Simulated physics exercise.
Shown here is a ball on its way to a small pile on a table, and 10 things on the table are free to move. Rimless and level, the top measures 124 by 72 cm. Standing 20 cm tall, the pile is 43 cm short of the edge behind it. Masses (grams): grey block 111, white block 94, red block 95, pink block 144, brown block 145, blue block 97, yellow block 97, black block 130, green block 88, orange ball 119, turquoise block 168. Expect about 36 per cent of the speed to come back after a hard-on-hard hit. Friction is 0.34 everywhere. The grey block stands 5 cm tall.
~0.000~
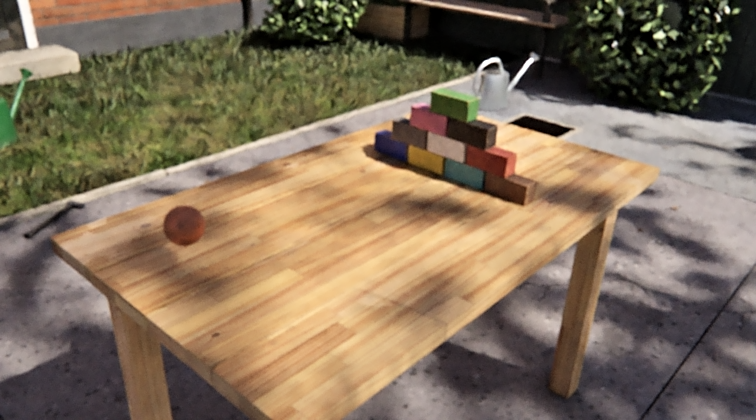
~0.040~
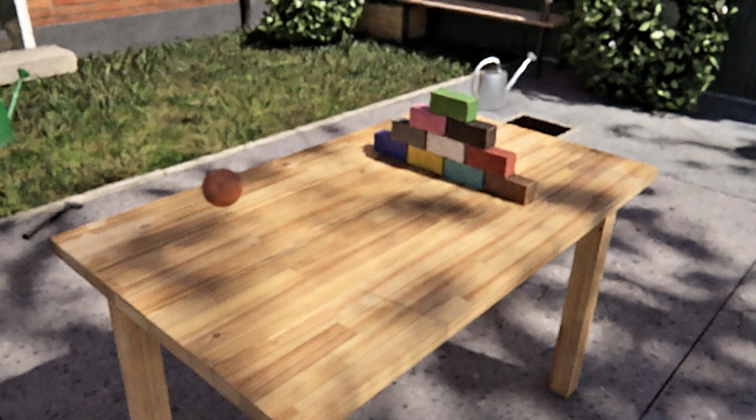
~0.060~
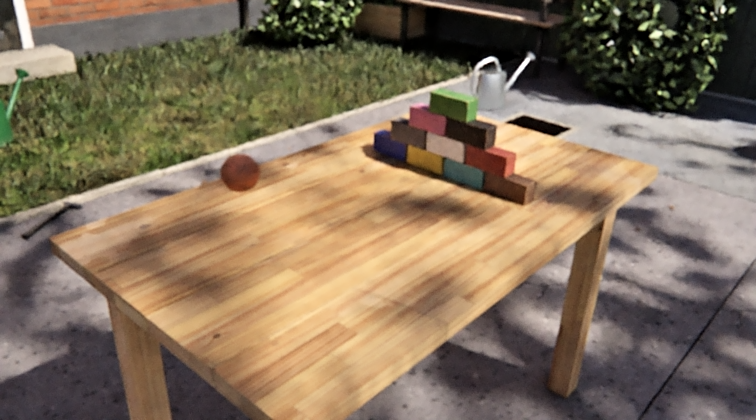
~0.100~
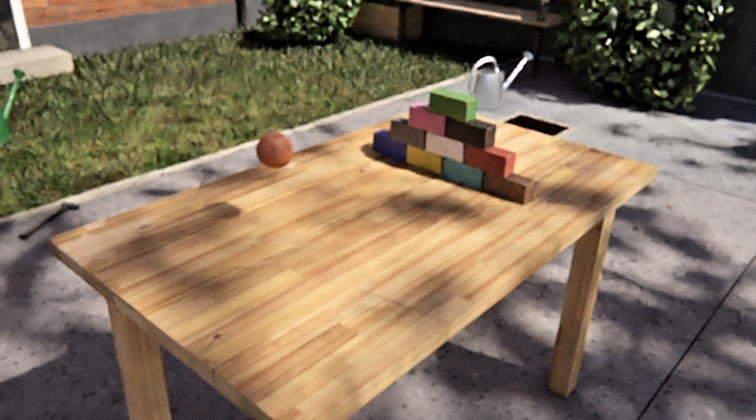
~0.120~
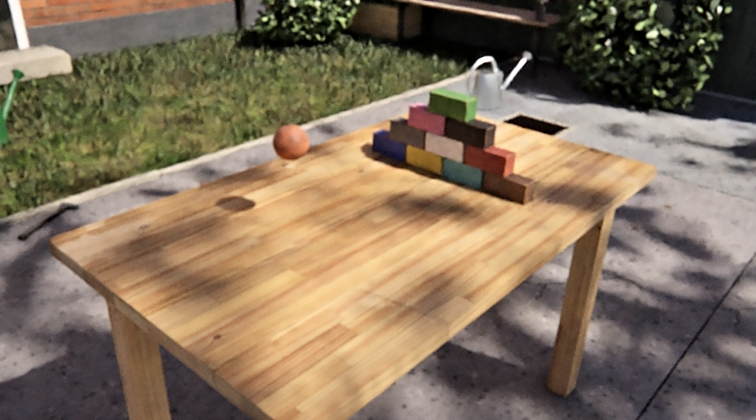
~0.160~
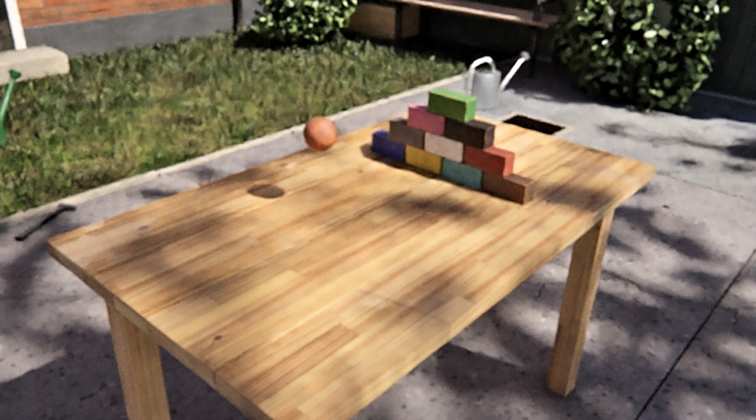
An orange ball moved across a wooden table outdoors from the left, rising a little above the surface with its shadow beneath, and drew closer to a still pyramid of colourful blocks.
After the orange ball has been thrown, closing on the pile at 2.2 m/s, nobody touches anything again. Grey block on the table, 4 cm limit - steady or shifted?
Shifted.
By 0.44 s, orange ball near (406, 148); grey block 7 cm from its spot near (429, 126); blue block 5 cm from its spot; yellow block 3 cm from its spot.
By 0.72 s, orange ball near (407, 147); grey block 8 cm from its spot near (432, 126); blue block 5 cm from its spot; yellow block 3 cm from its spot.
When it is over (1.0 s), not toppled but over 4 cm from the start, grey block and blue block; the other 8 within 4 cm of the start. End places, in pixels of the last picture, grey block near (432, 126).
